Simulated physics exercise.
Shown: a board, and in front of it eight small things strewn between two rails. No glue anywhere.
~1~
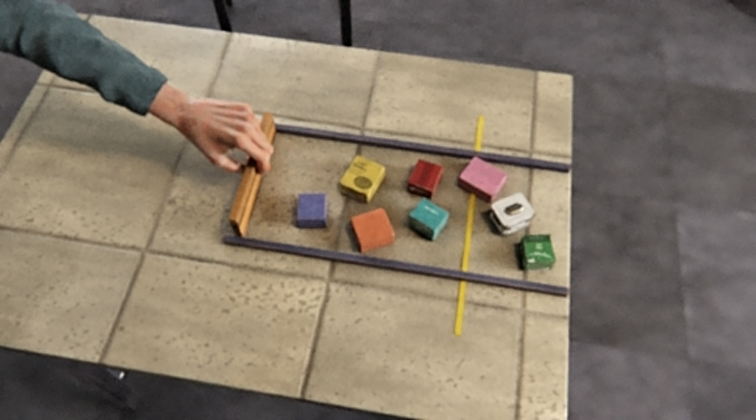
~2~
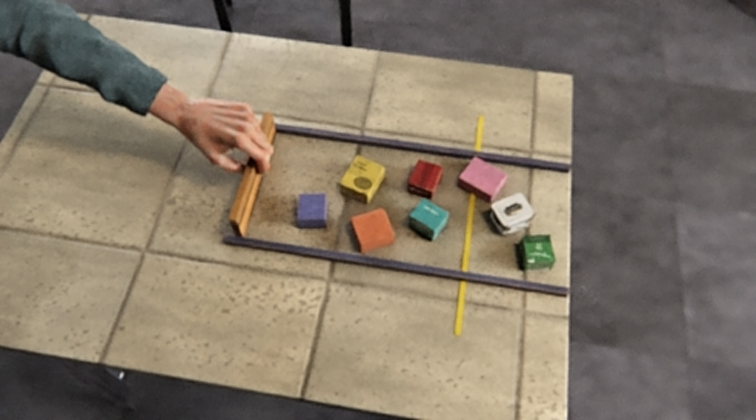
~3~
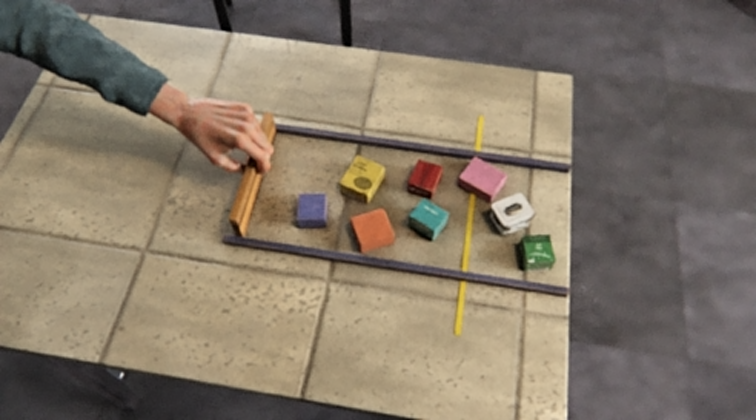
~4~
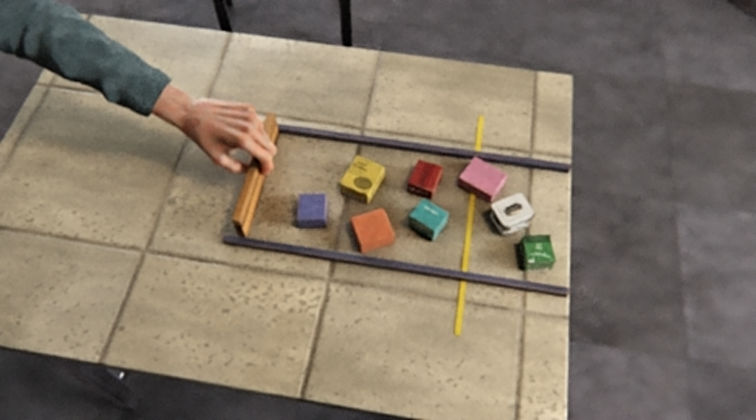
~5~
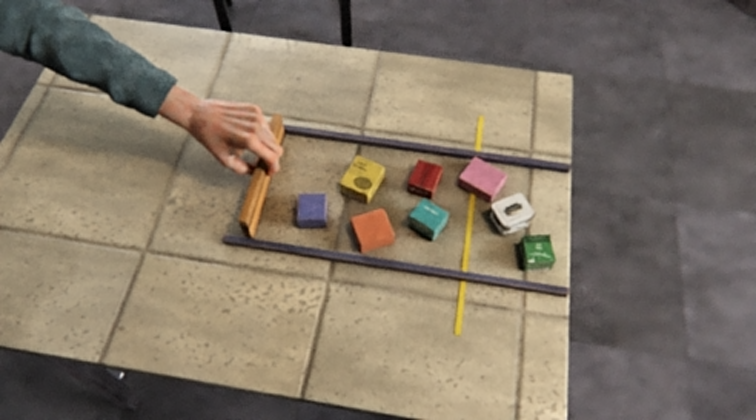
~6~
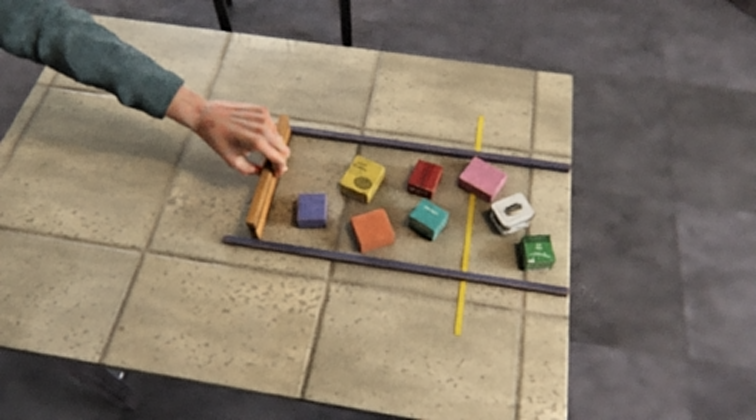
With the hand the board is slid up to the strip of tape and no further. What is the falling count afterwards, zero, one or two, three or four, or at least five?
The loss over the edge is nothing at all.
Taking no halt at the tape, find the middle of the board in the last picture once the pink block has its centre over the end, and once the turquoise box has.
The middle is at (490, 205) when it's the pink block, and at (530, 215) when it's the turquoise box.
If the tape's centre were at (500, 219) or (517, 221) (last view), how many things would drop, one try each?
Tallies in order: 2 and 3.
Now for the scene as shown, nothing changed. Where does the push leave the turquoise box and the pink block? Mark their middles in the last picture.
Listed in order, first is (513, 222) and the other is (552, 183).
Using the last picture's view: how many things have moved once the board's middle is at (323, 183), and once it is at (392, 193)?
The first count is 1, and then it's 5.
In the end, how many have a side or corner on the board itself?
Count: 2.
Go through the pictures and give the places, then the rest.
In the first picture, green box (537, 253); white case (511, 215); pink block (482, 180); board (254, 173); tape (471, 214).
In the second picture, white case (511, 215); yellow box (362, 179).
In the third picture, pink block (482, 180); blue block (313, 211).
In the fourth picture, green box (537, 253); turquoise box (428, 220).
In the fifth picture, white case (511, 215); board (264, 174).
In the sixth picture, green box (537, 253); white case (511, 215); pink block (482, 180); board (271, 176); tape (471, 214).
Soon after, none off yet; green box at rest near (537, 253); white case at rest near (511, 215); pink block at rest near (482, 180).
In the end, the number that fall off is zero.
